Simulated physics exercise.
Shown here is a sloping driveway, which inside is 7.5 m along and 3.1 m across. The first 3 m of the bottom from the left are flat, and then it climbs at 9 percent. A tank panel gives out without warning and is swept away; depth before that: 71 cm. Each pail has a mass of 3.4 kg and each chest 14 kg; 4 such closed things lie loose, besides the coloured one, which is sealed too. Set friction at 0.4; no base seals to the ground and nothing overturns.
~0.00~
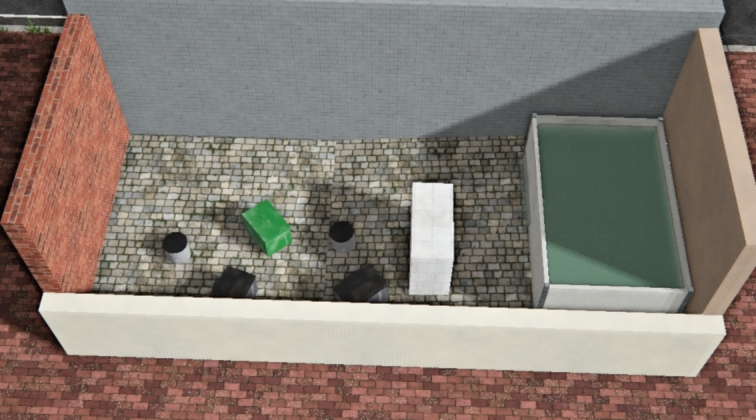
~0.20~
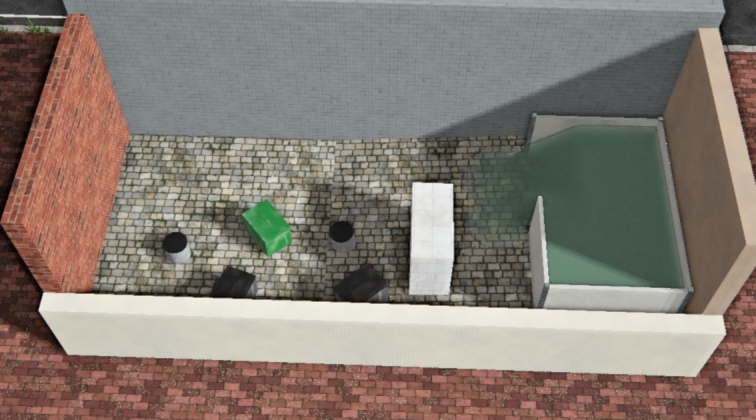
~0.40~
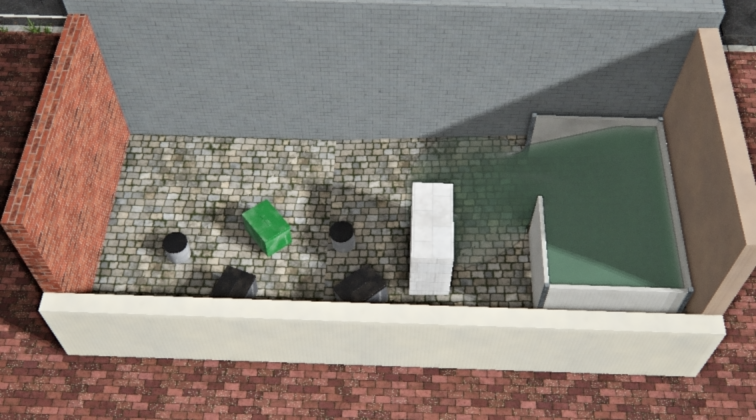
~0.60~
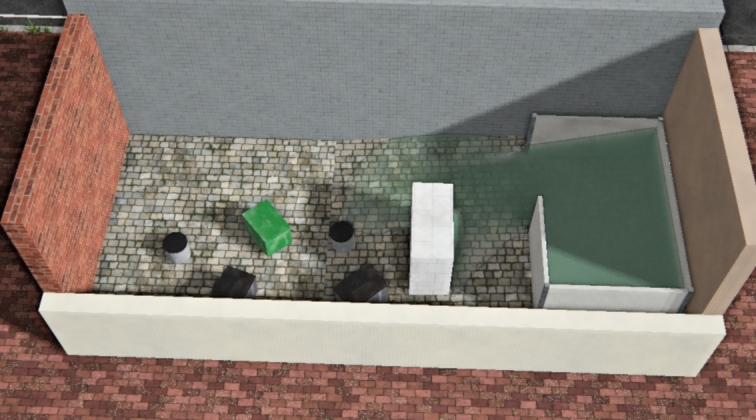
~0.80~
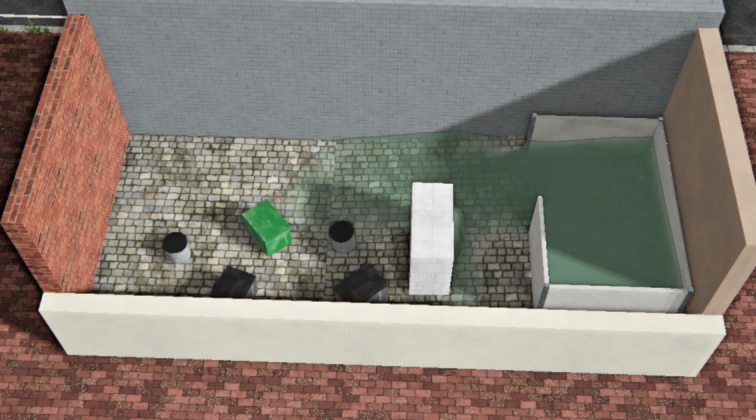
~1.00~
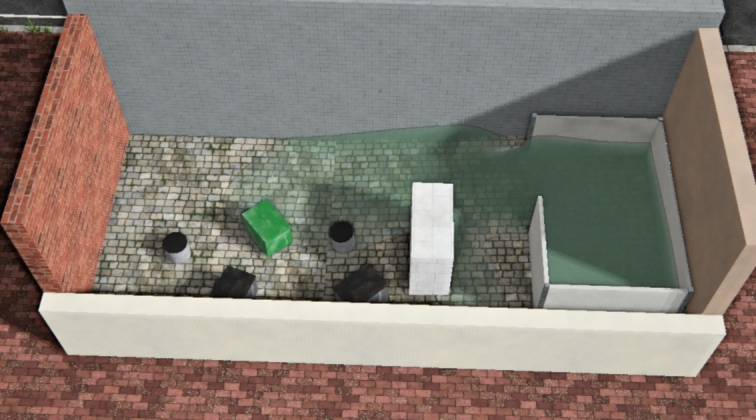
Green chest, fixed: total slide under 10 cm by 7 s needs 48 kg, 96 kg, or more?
It needs the heavier mass.
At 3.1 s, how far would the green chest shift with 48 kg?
Displacement near 60 cm.
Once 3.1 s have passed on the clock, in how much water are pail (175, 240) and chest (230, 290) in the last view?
Some 9 cm at the first, some 8 cm at the second.
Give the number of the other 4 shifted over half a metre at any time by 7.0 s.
I count 4.
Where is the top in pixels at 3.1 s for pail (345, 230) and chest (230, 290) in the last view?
Roughly (264, 303), then roughly (207, 276).
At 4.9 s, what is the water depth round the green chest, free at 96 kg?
Around 12 cm.
After 1.4 s the green chest would be 8 cm from its start with 48 kg and 0 cm from its start with 96 kg; 8 cm of water round it then.
After 3.1 s the green chest would be 67 cm from its start with 48 kg and 0 cm from its start with 96 kg; 10 cm of water round it then.
After 4.9 s the green chest would be 62 cm from its start with 48 kg and 0 cm from its start with 96 kg; 12 cm of water round it then.
After 7.0 s the green chest would be 30 cm from its start with 48 kg and 0 cm from its start with 96 kg; 10 cm of water round it then.
